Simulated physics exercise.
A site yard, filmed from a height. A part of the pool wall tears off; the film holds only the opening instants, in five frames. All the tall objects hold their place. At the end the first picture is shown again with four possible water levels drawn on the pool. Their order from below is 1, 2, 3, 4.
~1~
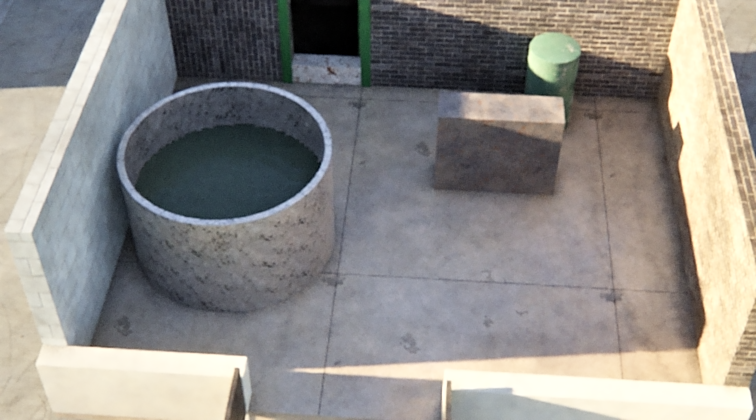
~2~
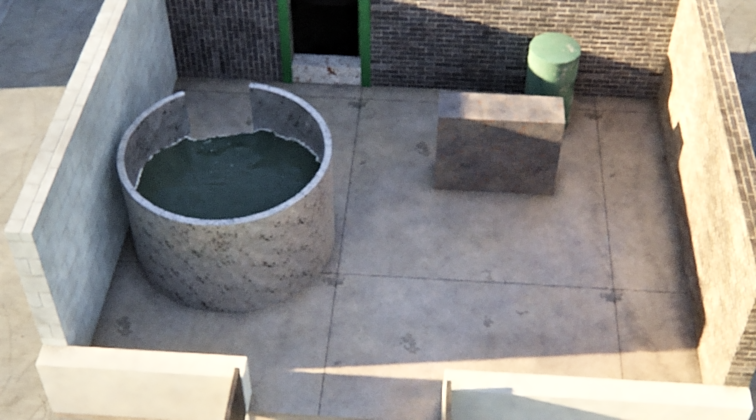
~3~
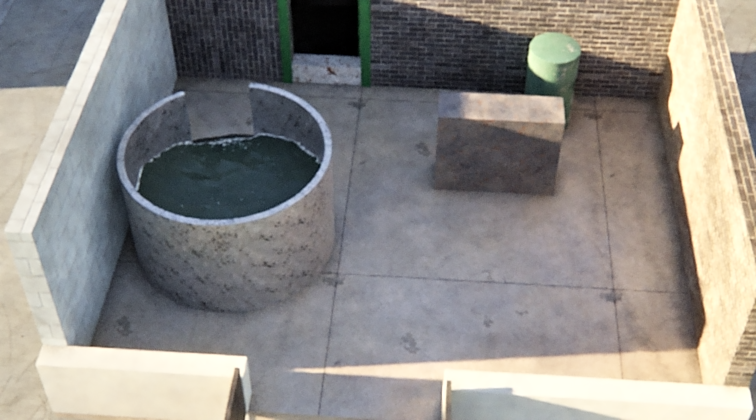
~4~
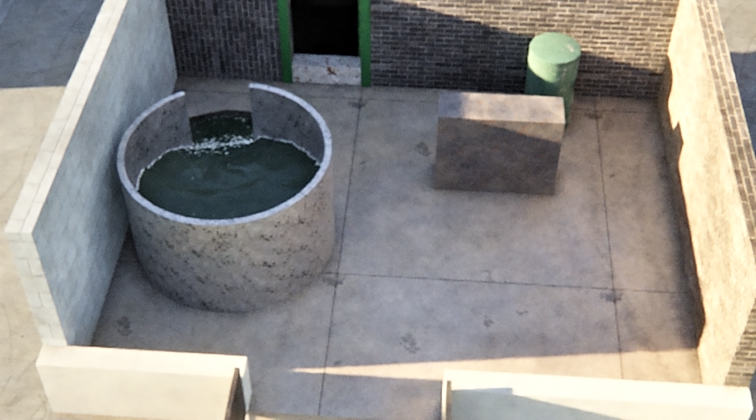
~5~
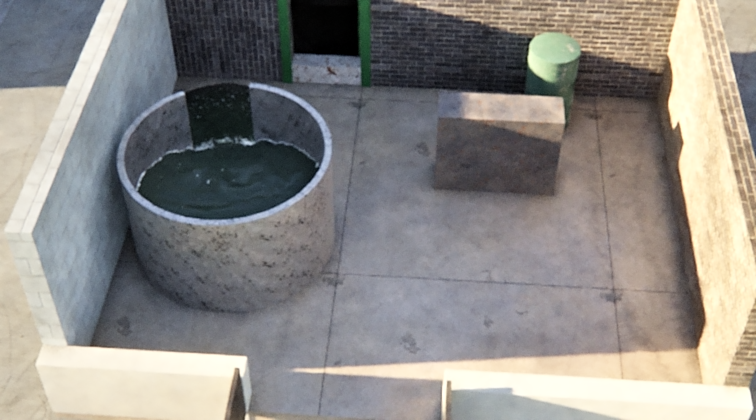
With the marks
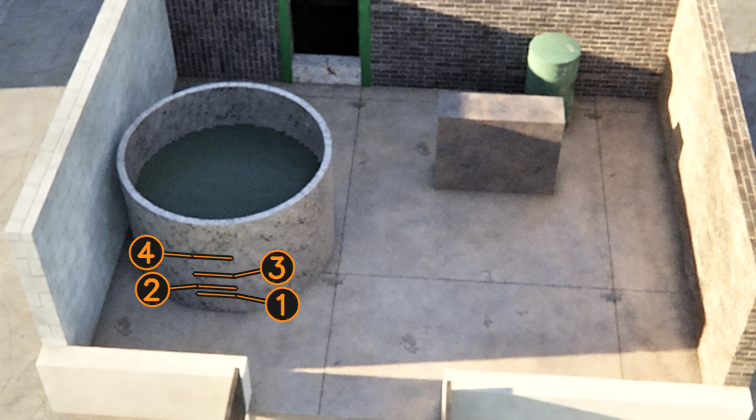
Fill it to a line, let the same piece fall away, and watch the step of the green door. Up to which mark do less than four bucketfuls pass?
Choose 4.
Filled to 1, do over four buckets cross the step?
No.
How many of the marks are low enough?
All of them.
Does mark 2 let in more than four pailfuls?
No, that is safe.
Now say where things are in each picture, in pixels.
Water in the pool at rest, its middle at (230, 187); foot of the green doorway at (327, 84); open gate at (345, 360).
Water covers 1 % of the ground, its front hidden from here.
Water covers 3 % of the ground, its front hidden from here.
Water covers 6 % of the ground, its front hidden from here.
Water covers 11 % of the ground, its front hidden from here.
On the marked copy, 1 at (217, 294); 2 at (216, 287); 3 at (214, 275); 4 at (211, 257); from the bottom up 1, 2, 3, 4.
If 1 is chosen, nothing gets over.
If 2 is chosen, nothing gets over.
If 3 is chosen, nothing gets over.
If 4 is chosen, a bucket or two gets in.
